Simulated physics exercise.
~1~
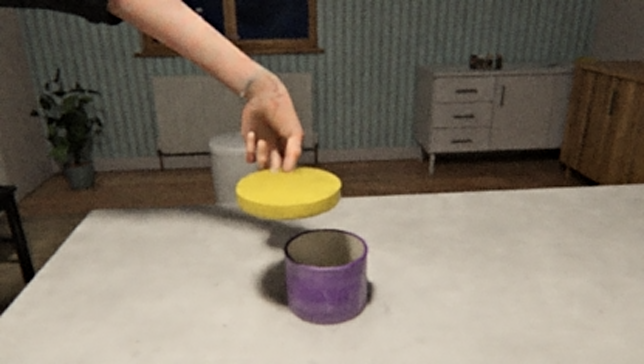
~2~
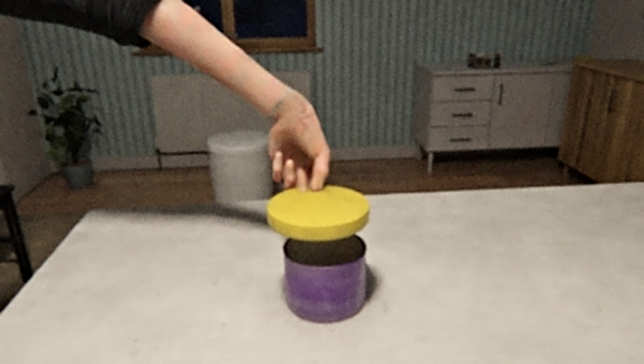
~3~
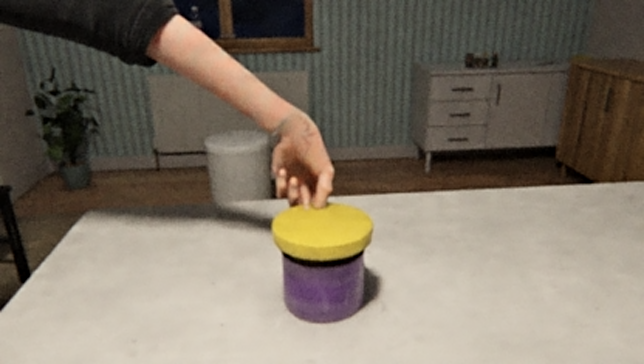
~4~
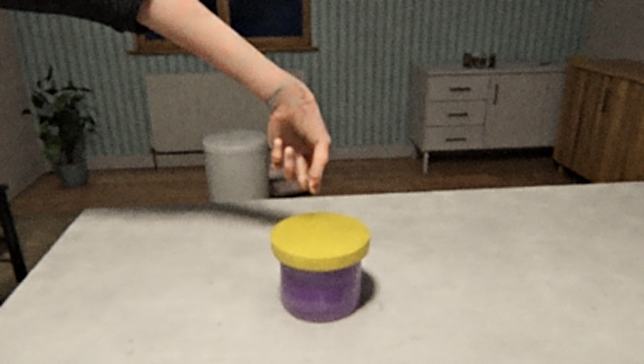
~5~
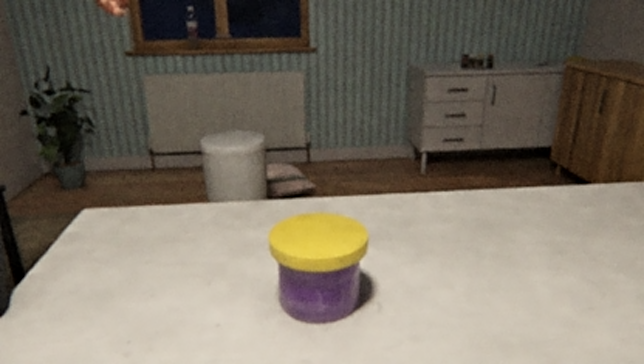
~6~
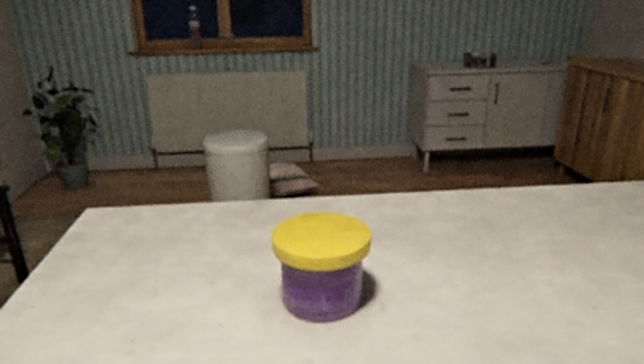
A yellow disc, held from above by a hand reaching in from the upper left, hovers over an open purple pot on a pale tabletop, seen from slightly above by a gently swaying camera. Behind the table are a teal striped wall with a window and radiator, a plant on the left, a white stool, and white and wooden cabinets on the right. The hand moves the disc right and down, then lowers it onto the pot's rim. The fingers let go and the arm withdraws toward the upper left. The disc stays resting on top, covering the pot like a lid.
